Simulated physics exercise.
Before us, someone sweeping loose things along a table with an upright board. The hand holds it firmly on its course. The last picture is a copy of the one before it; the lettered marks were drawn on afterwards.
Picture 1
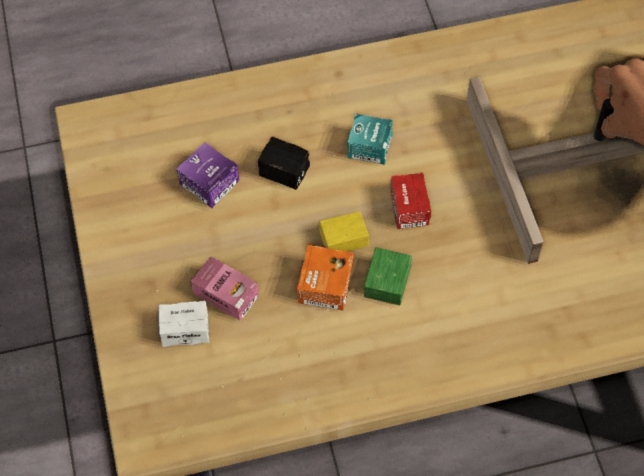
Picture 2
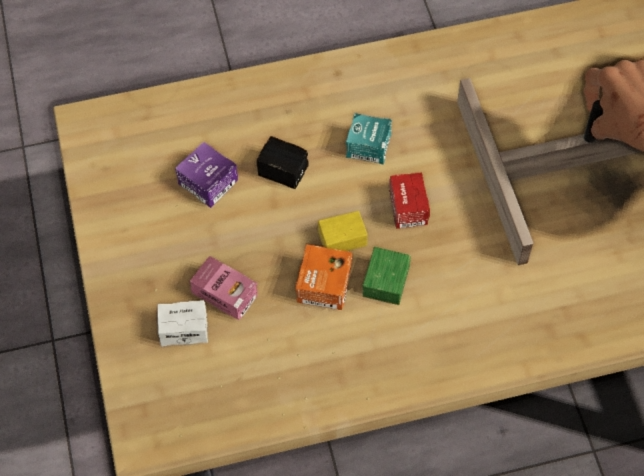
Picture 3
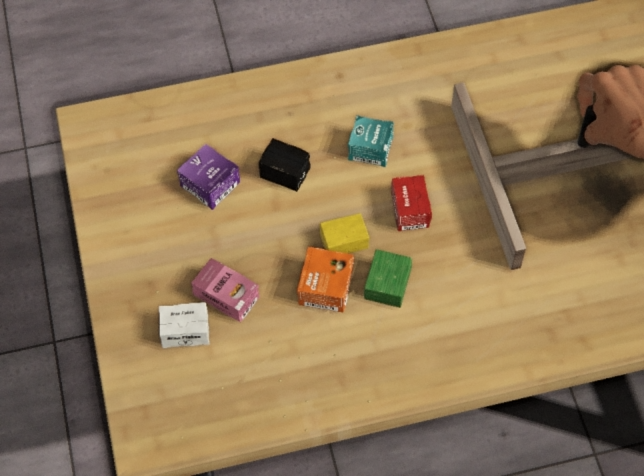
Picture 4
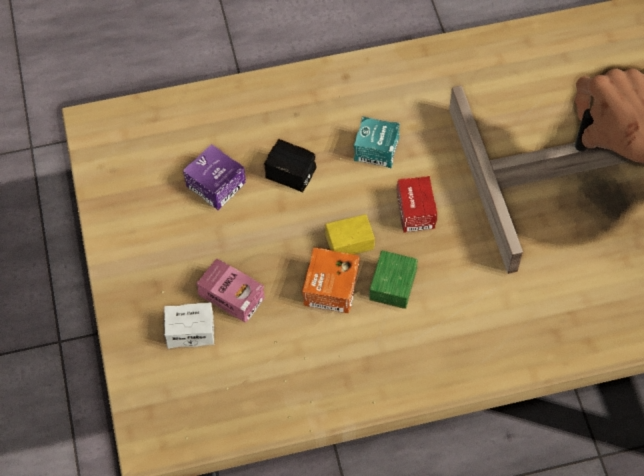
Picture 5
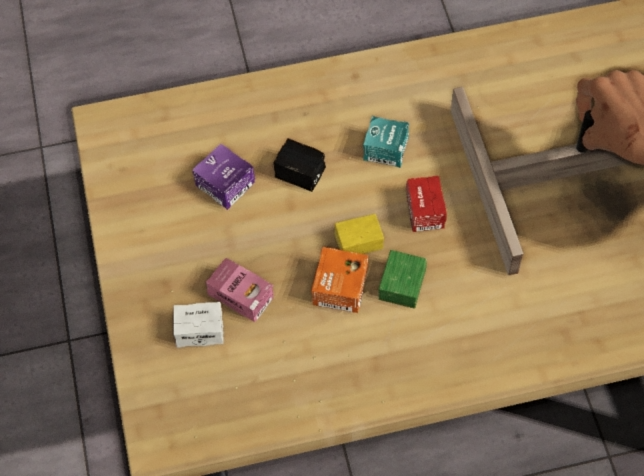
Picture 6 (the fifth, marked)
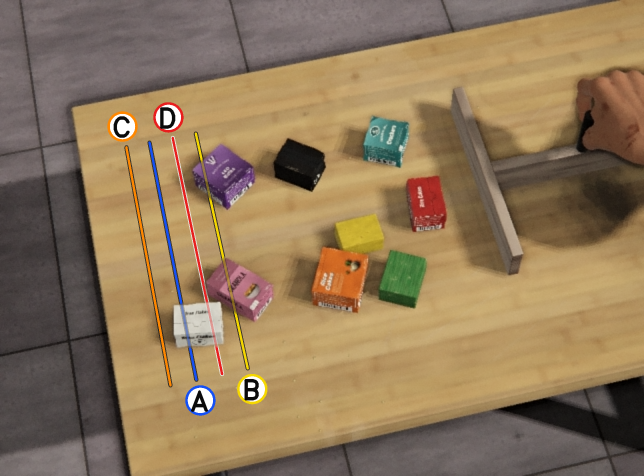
The video shows a hand at the right of a wooden table moving an upright board slightly left toward nine small, colourful boxes and blocks, narrowing the gap to the red packet, while the scattered items stay in place and the view drifts slightly.
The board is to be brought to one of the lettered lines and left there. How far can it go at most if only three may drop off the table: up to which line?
Line A.
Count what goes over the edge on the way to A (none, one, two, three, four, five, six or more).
In all, three.
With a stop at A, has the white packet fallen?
Yes.
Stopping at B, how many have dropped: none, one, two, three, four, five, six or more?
By then, none.
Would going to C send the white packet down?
Yes.
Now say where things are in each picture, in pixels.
In the first picture, yellow block (344, 234); green block (388, 276); board (505, 157).
In the second picture, board (496, 158); turquoise packet (369, 139).
In the third picture, board (488, 163); orange box (326, 280).
In the fourth picture, board (486, 166); white packet (190, 326).
In the fifth picture, board (487, 168); yellow block (359, 236); green block (403, 279); red packet (426, 204).
On the marked copy, A at (172, 255); B at (220, 244); C at (147, 260); D at (196, 250).
With A. Early on, board (376, 191); green block (370, 291); black box (289, 168).
Further on, board (262, 214); white packet (152, 343); pink packet (168, 293).
At the end, board (172, 233); white packet over the edge; purple box over the edge; three fallen.
As for the rest, B is within the limit but short; C drops six; D is within the limit but short.
